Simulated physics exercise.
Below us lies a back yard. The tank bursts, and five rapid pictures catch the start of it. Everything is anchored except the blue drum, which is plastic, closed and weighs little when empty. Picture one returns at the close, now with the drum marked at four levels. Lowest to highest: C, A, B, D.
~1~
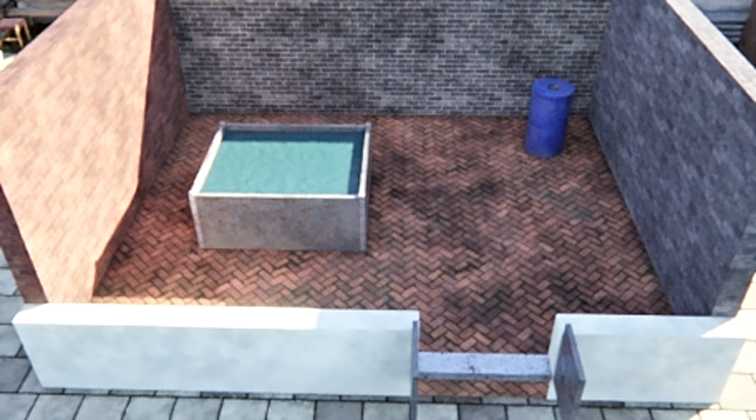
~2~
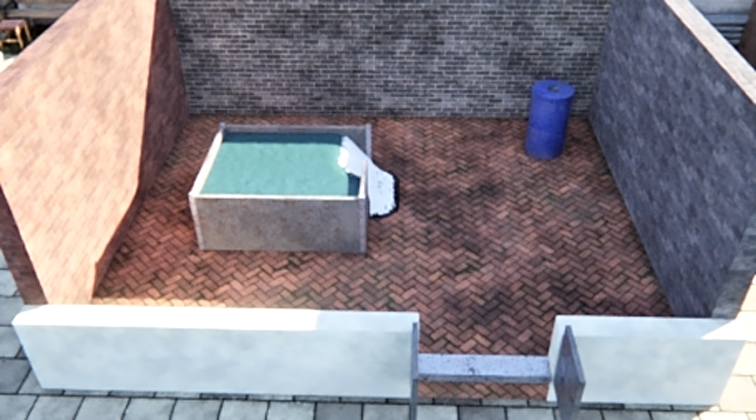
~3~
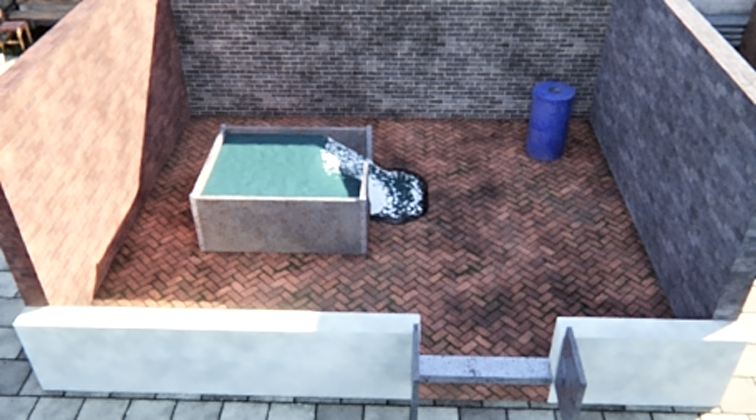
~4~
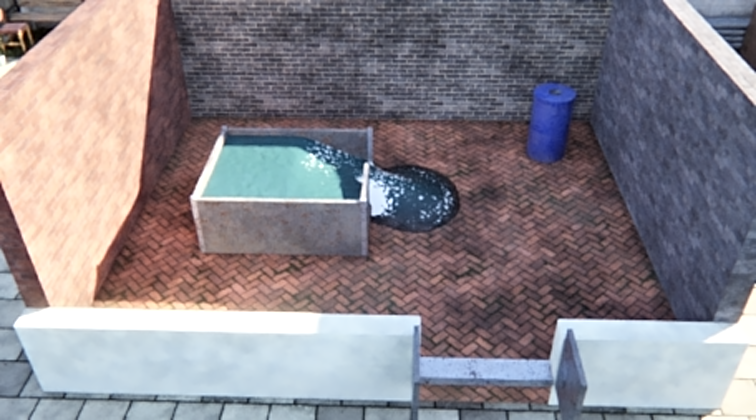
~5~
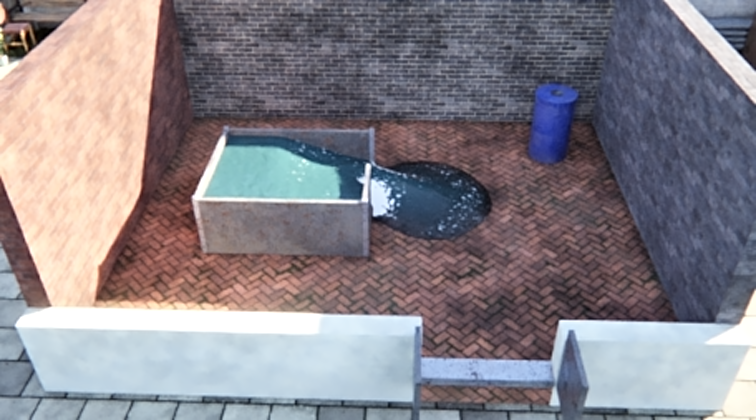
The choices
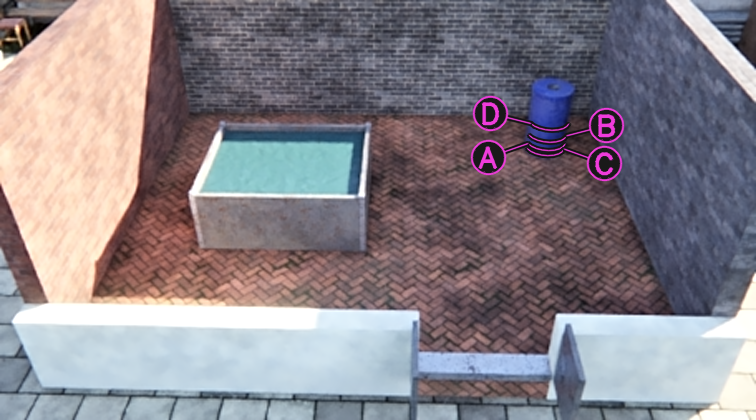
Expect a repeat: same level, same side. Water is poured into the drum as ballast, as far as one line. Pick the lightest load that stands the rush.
The limit is B.
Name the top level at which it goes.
A.
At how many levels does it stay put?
Two.
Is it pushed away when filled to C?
Yes.
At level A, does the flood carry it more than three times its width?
No, it does not.
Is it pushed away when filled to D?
No, not at all.
In magenta, A at (548, 150); B at (550, 142); C at (547, 155); D at (552, 130); from the bottom up C, A, B, D.
Choosing A, it is pushed about its own width away.
Choosing B, it does not move.
Choosing C, it is pushed about its own width away.
Choosing D, it does not move.
